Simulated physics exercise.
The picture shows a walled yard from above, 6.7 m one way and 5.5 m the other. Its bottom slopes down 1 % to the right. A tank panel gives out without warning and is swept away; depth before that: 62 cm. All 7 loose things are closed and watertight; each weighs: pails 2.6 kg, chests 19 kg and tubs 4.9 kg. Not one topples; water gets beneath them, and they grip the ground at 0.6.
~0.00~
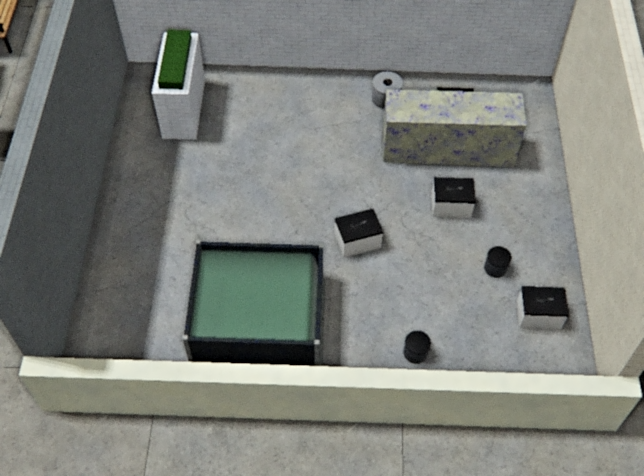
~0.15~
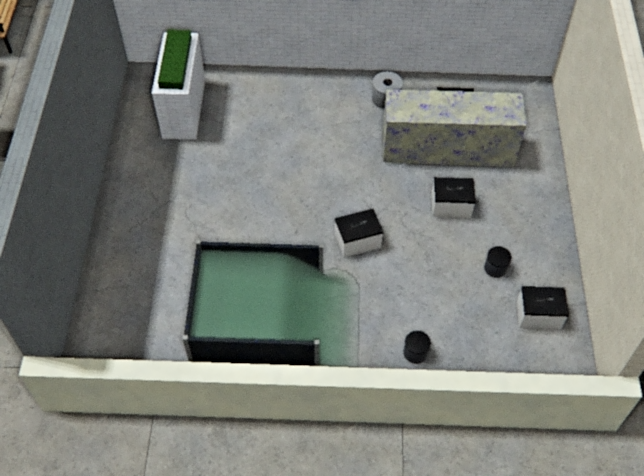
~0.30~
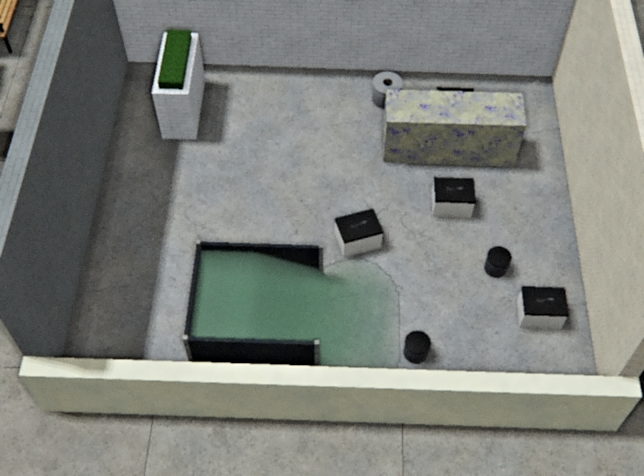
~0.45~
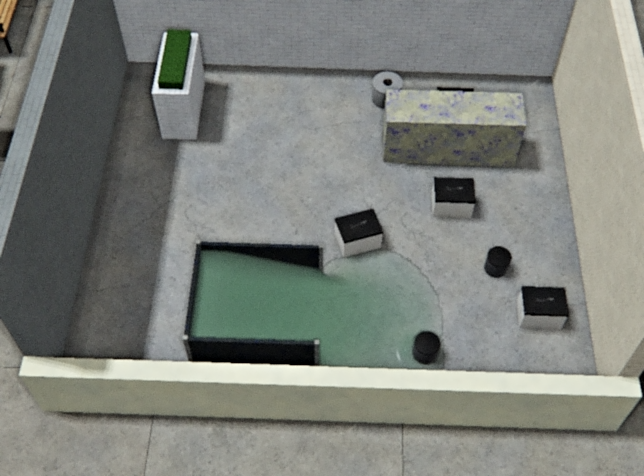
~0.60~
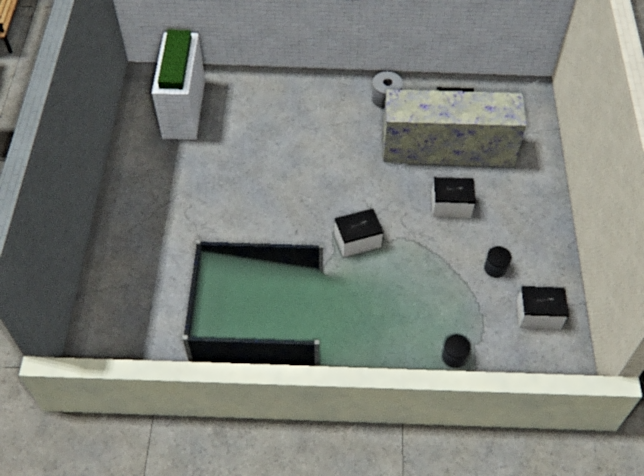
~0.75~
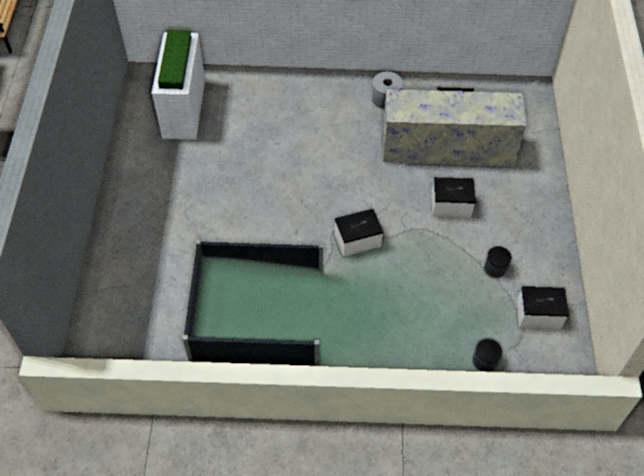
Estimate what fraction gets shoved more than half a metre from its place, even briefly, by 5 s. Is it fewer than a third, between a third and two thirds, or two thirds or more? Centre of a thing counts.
Between a third and two thirds.
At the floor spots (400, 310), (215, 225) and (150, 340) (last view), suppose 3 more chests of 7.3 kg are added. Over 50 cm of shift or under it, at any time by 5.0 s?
First exceeds it, second falls shy, third falls shy.
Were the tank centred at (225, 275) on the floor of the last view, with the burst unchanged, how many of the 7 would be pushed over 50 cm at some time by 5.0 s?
In that case the number is 5.
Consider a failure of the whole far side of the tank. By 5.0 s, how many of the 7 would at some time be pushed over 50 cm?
In that case the number is 1.
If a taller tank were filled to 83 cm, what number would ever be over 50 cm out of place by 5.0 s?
I count 5 of them in that case.
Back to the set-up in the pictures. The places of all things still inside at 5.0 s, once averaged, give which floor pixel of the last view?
The centre sits near (450, 155).
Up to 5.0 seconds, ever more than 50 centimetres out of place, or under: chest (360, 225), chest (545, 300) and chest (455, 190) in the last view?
Listed in sequence: Lower; higher; lower for the last.
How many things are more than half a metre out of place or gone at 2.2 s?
That would be 2.
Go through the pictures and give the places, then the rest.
The first picture shows a pail at (418, 342) rests on the ground; a pail at (499, 256), on the bottom; 1.9 m2 under water; 0 of 7 have shifted.
The second picture shows a pail at (418, 342), on the bottom; a pail at (499, 256), on the bottom; water covers 2.7 m2; 0 of 7 have shifted.
The third picture shows a pail at (418, 342) rests on the ground; a pail at (499, 256) rests on the ground; 3.7 m2 under water; 0 of 7 have shifted.
The fourth picture shows a pail at (427, 343) rests on the ground, 12 cm from its start; a pail at (499, 256), on the bottom; 4.6 m2 under water; 1 of 7 have shifted.
The fifth picture shows a pail at (457, 346) rests on the ground, 48 cm from its start; a pail at (499, 256), on the bottom; water covers 5.7 m2; 1 of 7 have shifted.
The sixth picture shows a pail at (489, 350) rests on the ground, 87 cm from its start; a pail at (499, 256) rests on the ground; water covers 6.8 m2; 1 of 7 have shifted.
After 1.1 s 1 of 7 are over 50 cm from their spots; 0 afloat.
After 2.2 s 2 of 7 are over 50 cm from their spots; 3 afloat.
After 3.5 s 3 of 7 are over 50 cm from their spots; 3 afloat.
After 5.0 s 3 of 7 are over 50 cm from their spots, and 3 have been at some point; 2 afloat.
